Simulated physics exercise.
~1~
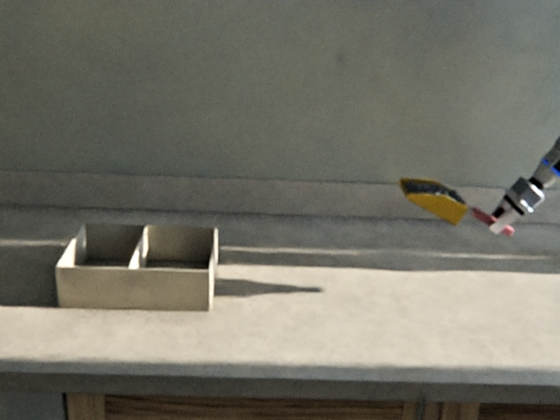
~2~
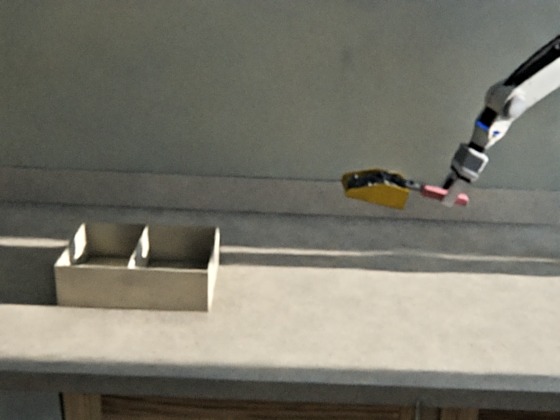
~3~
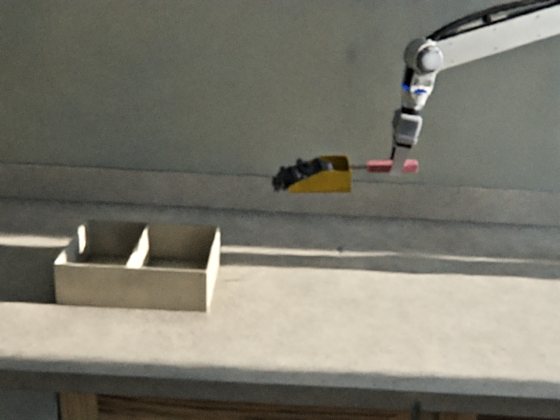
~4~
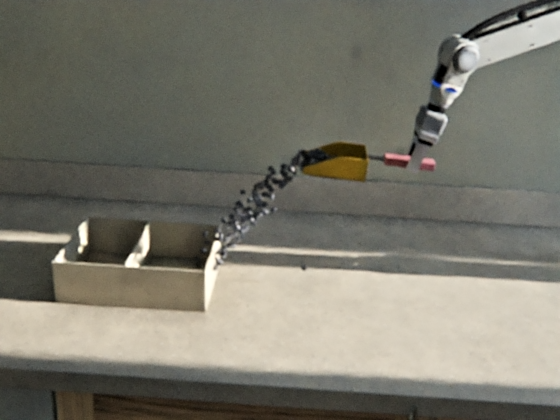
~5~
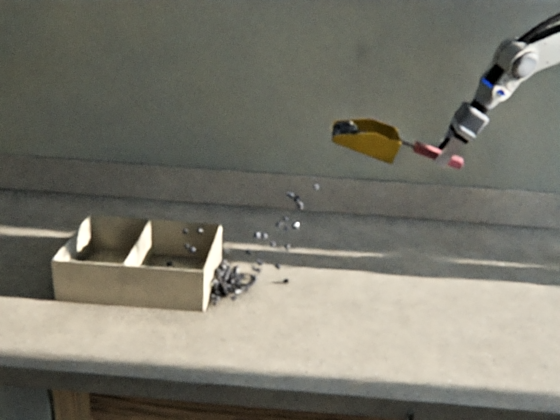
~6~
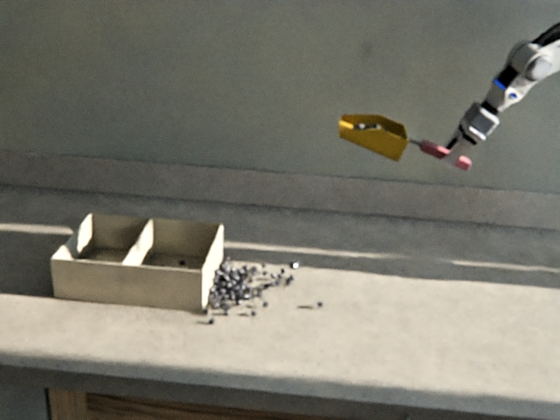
A robot arm swings a yellow scoop left and spills most pebbles beside a divided box.
